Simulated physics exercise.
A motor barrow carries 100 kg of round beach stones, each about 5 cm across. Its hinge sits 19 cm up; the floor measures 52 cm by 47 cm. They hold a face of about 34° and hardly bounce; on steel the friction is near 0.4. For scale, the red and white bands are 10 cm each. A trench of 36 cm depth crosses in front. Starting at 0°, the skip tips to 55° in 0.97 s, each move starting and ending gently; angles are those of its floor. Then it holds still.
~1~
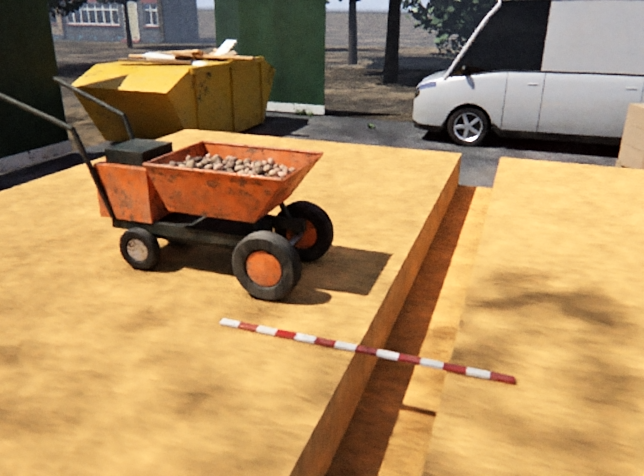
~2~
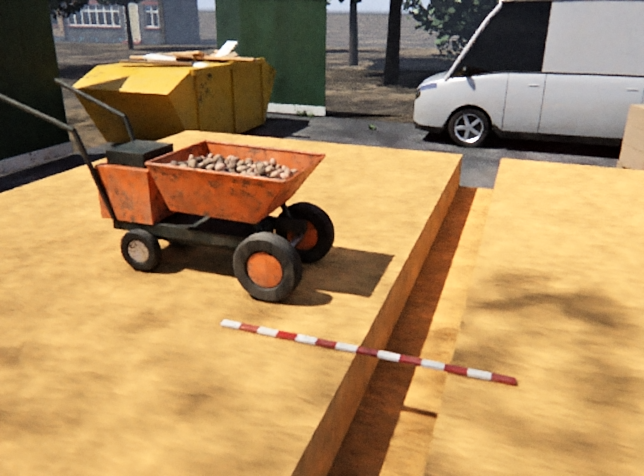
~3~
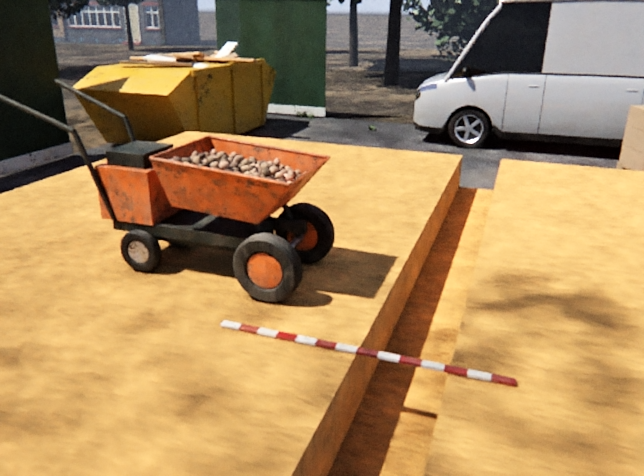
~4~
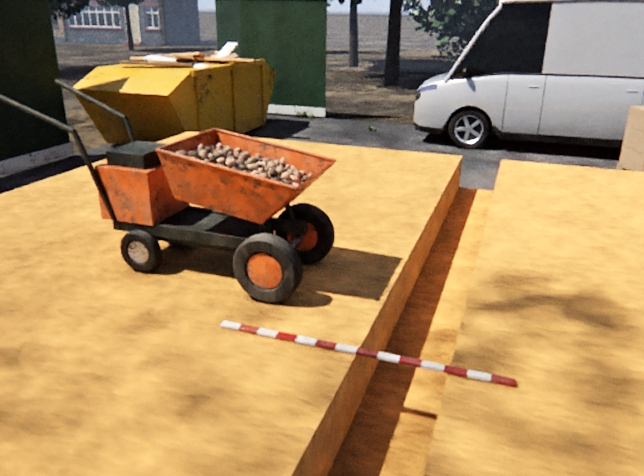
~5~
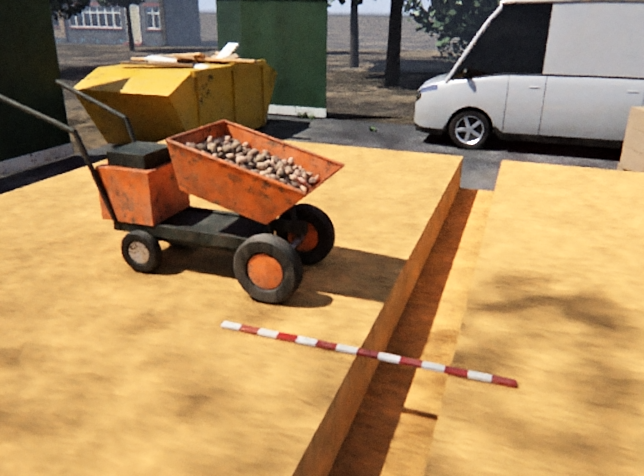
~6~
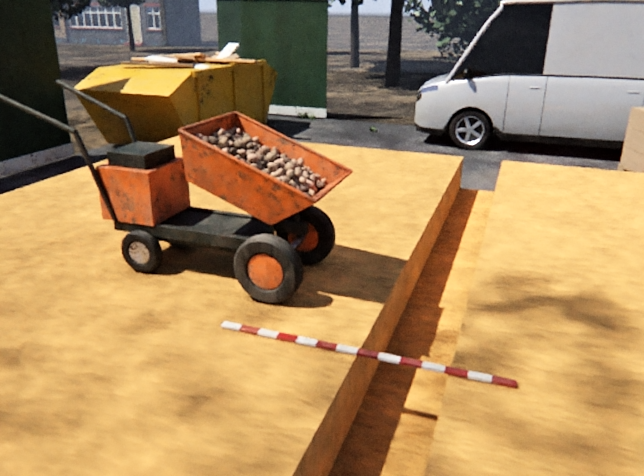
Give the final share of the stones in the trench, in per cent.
About 57 per cent.
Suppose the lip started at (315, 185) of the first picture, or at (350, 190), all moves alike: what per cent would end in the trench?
About 60 and 35 per cent.
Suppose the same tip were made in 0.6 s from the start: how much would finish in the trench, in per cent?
It would be near 60 per cent.
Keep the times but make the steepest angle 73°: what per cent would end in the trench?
Then about 100 per cent.
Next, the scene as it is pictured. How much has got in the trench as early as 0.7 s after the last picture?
Some 5 per cent.
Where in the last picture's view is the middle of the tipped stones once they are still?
Near (422, 353).
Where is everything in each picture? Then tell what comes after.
The skip is at 0°, its lip at (282, 180); the top of the load is at (227, 163), in the first picture.
Lip at (285, 182), floor tilted 1°, highest stones at (221, 162), in the second picture.
The skip is at 4°, its lip at (290, 185); the top of the load is at (218, 158), in the third picture.
The skip is at 9°, its lip at (297, 189); the top of the load is at (217, 151), in the fourth picture.
The skip is at 15°, its lip at (306, 195); the top of the load is at (219, 143), in the fifth picture.
Lip at (316, 202), floor tilted 21°, highest stones at (226, 134), in the sixth picture.
Then, 0.3 s after the last picture the floor is at 47°, 100 % in the skip; the foremost stones are at (336, 213).
Then, 0.7 s after the last picture the floor is at 55°, 89 % in the skip, 5 % short of the trench, 6 % in the trench; the foremost stones are at (408, 293).
Then, 1.0 s after the last picture the floor is at 55°, 57 % in the skip, 7 % short of the trench, 36 % in the trench; the foremost stones are at (455, 359).
Then, 3.0 s after the last picture the floor is at 55°, 36 % in the skip, 7 % short of the trench, 57 % in the trench; the foremost stones are at (454, 362).
